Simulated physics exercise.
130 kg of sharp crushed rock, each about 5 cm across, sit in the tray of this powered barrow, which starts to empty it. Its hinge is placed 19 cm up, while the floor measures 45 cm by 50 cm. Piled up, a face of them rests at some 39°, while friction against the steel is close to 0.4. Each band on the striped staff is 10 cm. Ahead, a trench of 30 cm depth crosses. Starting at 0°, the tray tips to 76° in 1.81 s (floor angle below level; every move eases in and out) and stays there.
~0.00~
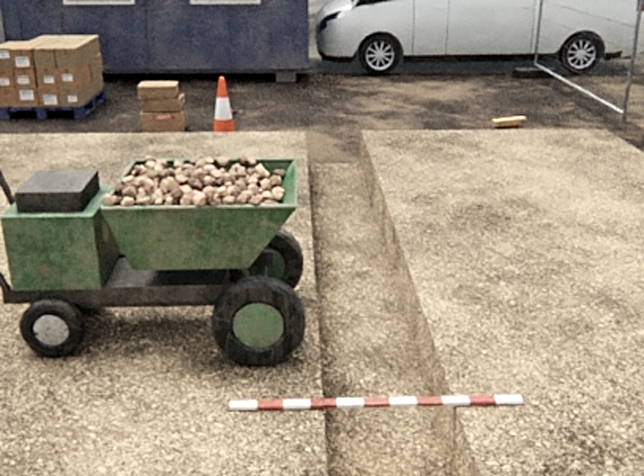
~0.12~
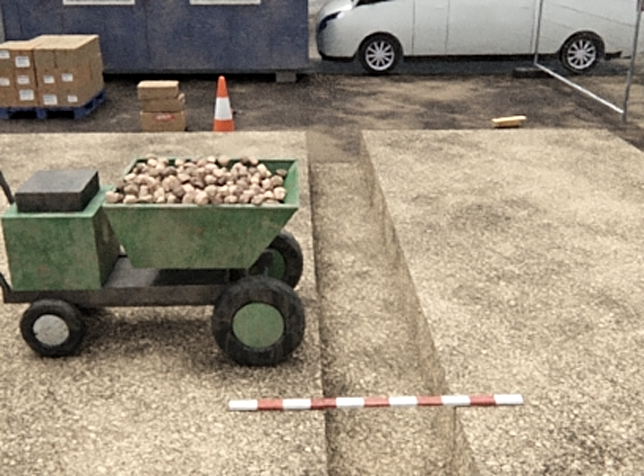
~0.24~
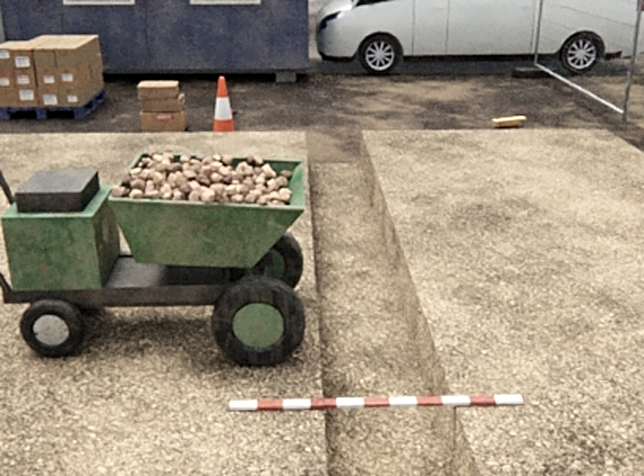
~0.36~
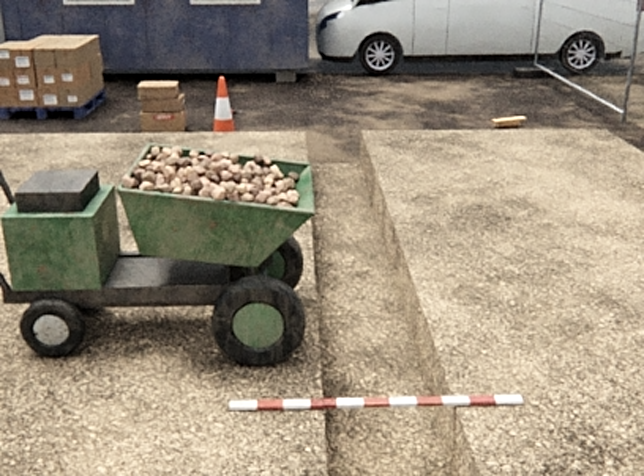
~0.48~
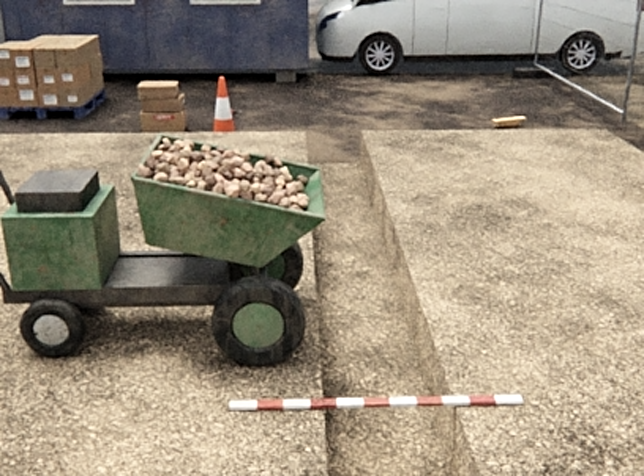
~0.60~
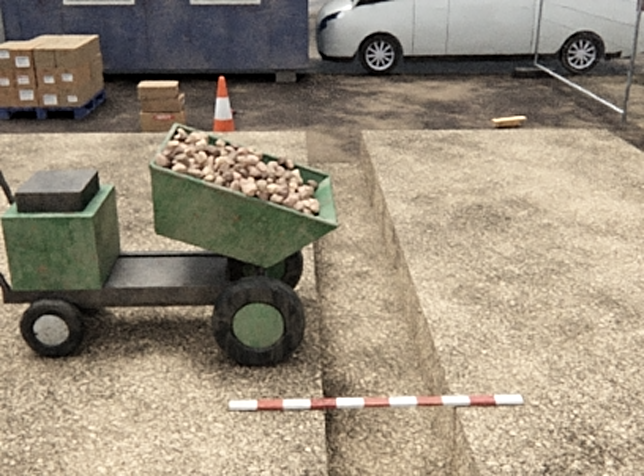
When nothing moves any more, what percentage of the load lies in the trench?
87 %.
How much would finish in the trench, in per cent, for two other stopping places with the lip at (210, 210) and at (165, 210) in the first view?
About 100 and 50 per cent.
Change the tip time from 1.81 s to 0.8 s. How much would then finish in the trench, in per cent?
With that change, it comes to around 75 per cent.
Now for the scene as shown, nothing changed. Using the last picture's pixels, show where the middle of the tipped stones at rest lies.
The middle should be near (399, 365).
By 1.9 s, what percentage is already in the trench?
Around 35 per cent of it.
After 1.4 s the floor is at 64°; 98 % in the tray, 2 % in the trench; the foremost stones are at (409, 312).
After 1.9 s the floor is at 76°; 56 % in the tray, 34 % in the trench, 10 % past the trench; the foremost stones are at (494, 320).
After 2.3 s the floor is at 76°; 31 % in the tray, 55 % in the trench, 13 % past the trench; the foremost stones are at (515, 326).
After 4.2 s the floor is at 76°; 0 % in the tray, 87 % in the trench, 13 % past the trench; the foremost stones are at (516, 327).
